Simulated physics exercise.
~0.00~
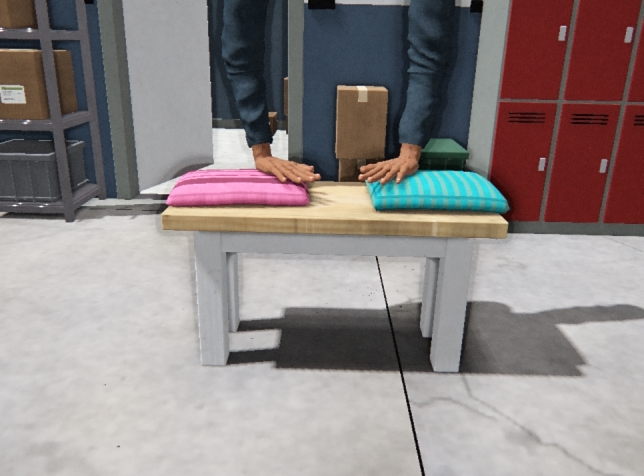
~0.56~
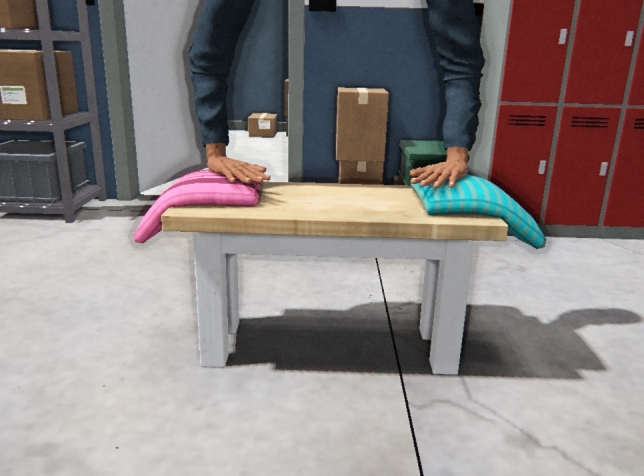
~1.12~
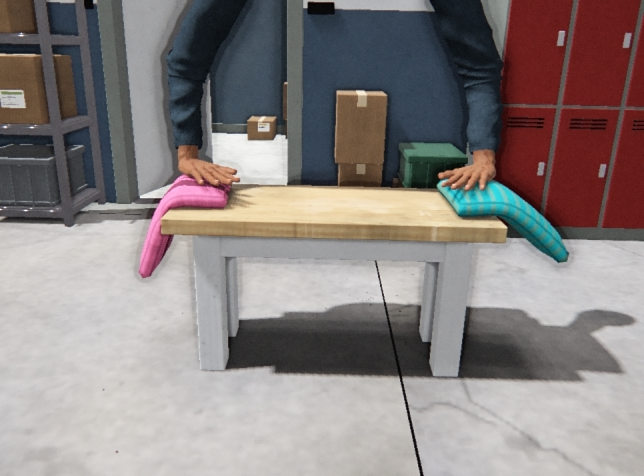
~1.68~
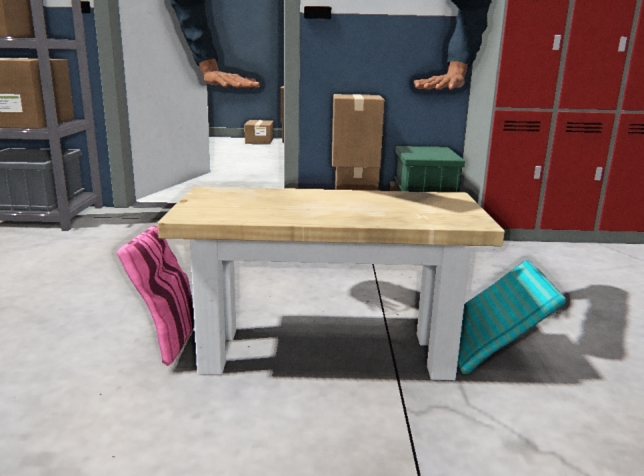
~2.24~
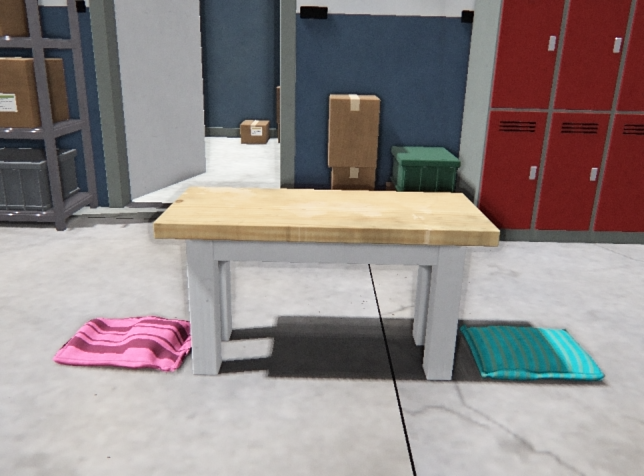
Two folded blankets, one pink and one turquoise, were pushed by a pair of hands toward opposite ends of a low wooden-topped table, drooping over the edges until the hands let go and both fell, ending up flat on the floor on either side.
